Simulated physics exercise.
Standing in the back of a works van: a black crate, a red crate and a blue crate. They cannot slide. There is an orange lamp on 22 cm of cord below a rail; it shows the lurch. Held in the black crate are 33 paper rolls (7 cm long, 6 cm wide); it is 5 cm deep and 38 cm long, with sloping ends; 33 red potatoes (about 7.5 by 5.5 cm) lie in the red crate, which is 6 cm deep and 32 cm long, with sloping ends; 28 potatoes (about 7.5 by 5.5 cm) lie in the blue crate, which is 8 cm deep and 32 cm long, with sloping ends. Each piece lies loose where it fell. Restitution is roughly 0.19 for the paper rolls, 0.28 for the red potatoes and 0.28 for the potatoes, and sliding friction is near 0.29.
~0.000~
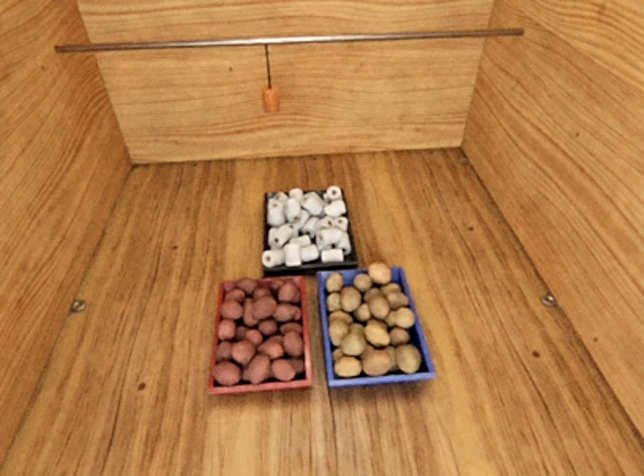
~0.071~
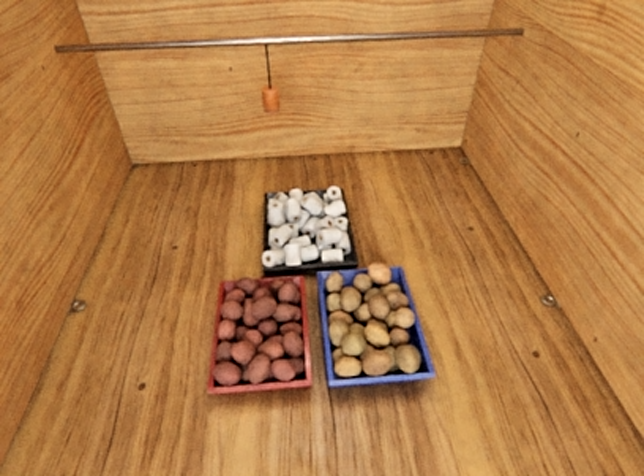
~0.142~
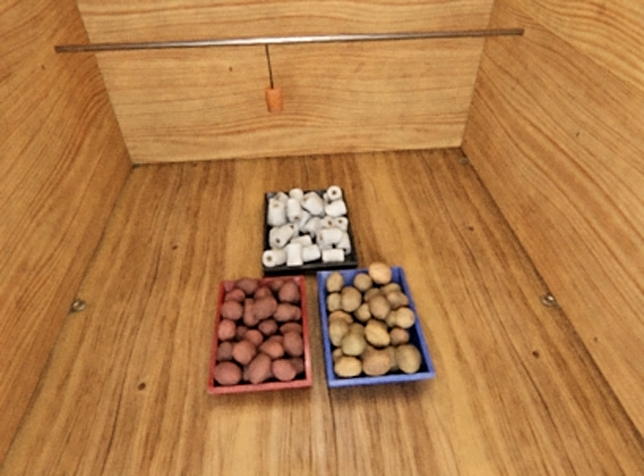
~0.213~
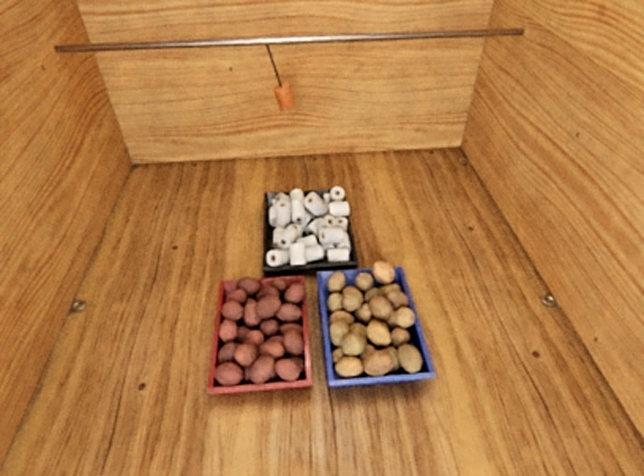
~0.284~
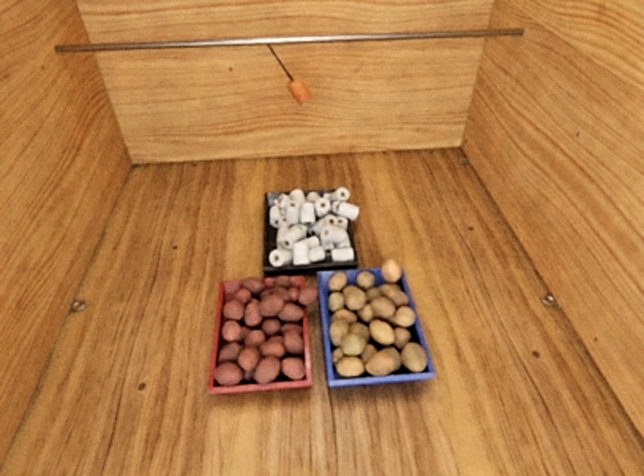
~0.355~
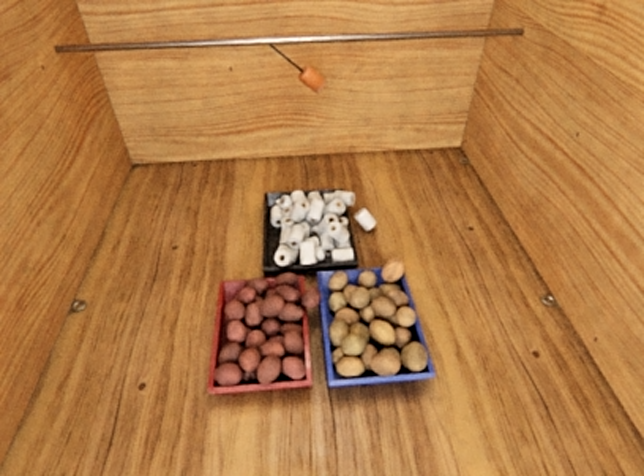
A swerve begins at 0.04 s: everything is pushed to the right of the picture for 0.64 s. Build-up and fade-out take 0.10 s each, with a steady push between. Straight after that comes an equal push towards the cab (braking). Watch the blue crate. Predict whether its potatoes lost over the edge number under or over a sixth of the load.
The potatoes lost number under a sixth of the load.
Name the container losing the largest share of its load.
That would be the black crate.
After 0.61 s, 6 of 33 out of the black crate, 1 of 33 out of the red crate and 0 of 28 out of the blue crate.
After 0.92 s, 10 of 33 out of the black crate, 1 of 33 out of the red crate and 0 of 28 out of the blue crate.
After 1.36 s, 12 of 33 out of the black crate, 6 of 33 out of the red crate and 1 of 28 out of the blue crate.
Final count (at 1.92 s), 13 of 33 out of the black crate, 7 of 33 out of the red crate and 1 of 28 out of the blue crate. Asked share, 1 of 28, 4 per cent.
